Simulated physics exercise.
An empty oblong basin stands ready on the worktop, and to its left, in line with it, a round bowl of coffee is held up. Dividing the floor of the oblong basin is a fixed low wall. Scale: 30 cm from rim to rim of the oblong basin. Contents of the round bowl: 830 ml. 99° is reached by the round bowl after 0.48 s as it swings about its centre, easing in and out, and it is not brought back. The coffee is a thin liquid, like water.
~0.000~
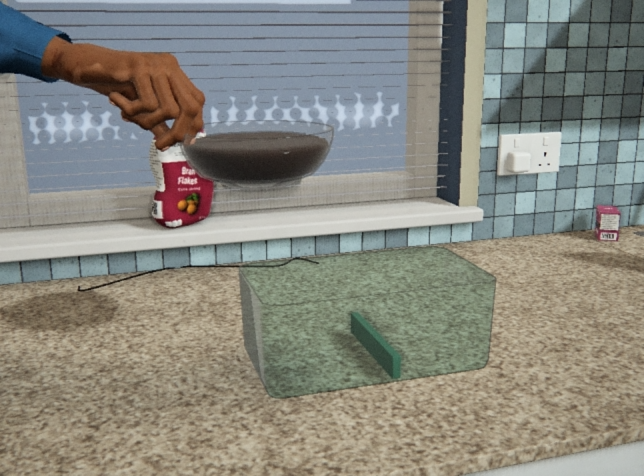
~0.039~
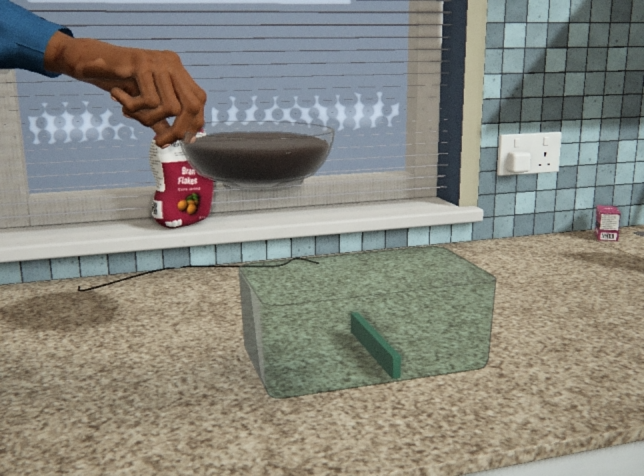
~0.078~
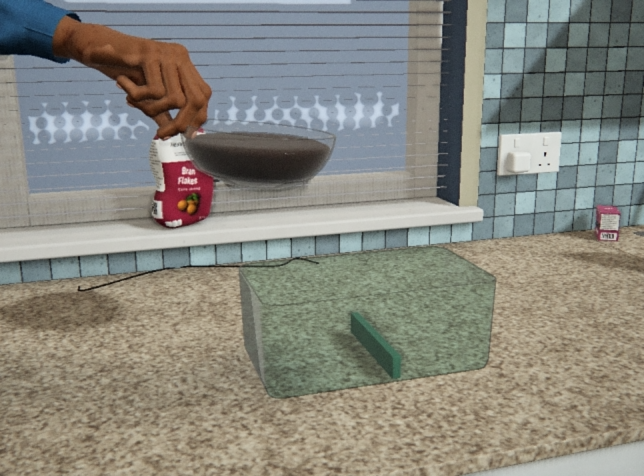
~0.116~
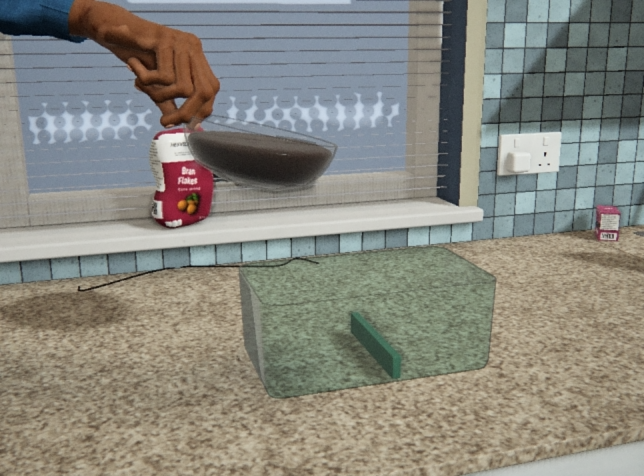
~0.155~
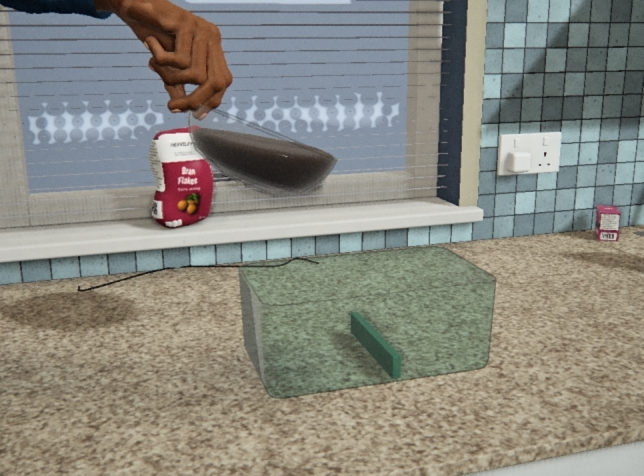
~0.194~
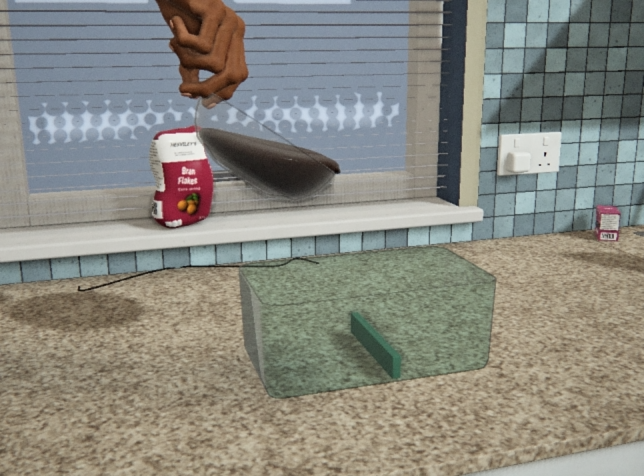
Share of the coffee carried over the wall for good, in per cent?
Near 36 per cent.
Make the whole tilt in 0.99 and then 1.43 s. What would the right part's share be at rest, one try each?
I'd say 50 percent on the first go, 55 percent on the next.
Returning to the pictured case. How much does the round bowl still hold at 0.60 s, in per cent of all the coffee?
I'd estimate some 0 per cent.
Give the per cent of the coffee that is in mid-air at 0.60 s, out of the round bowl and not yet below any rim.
Something like 10 per cent is in the air then.
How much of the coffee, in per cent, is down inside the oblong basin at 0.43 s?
About 46 per cent.
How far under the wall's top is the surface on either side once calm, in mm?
Noted: Left near 12 mm, right near 16 mm.
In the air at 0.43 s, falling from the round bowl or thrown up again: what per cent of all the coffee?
Close to 50 per cent, I'd say.
Then, 0.43 s in, the tilt is 96° and 4 per cent is still to pour, 30 is left of the wall and 17 right of it.
Then, 0.60 s in, the tilt is 99° and 0 per cent is still to pour, 56 is left of the wall and 35 right of it.
Then, 0.78 s in, the tilt is 99° and 0 per cent is still to pour, 50 is left of the wall and 35 right of it.
Then, 0.98 s in, the tilt is 99° and 0 per cent is still to pour, 55 is left of the wall and 35 right of it.
Finally, 54 per cent lies left of the wall, 36 right of it and 10 outside.
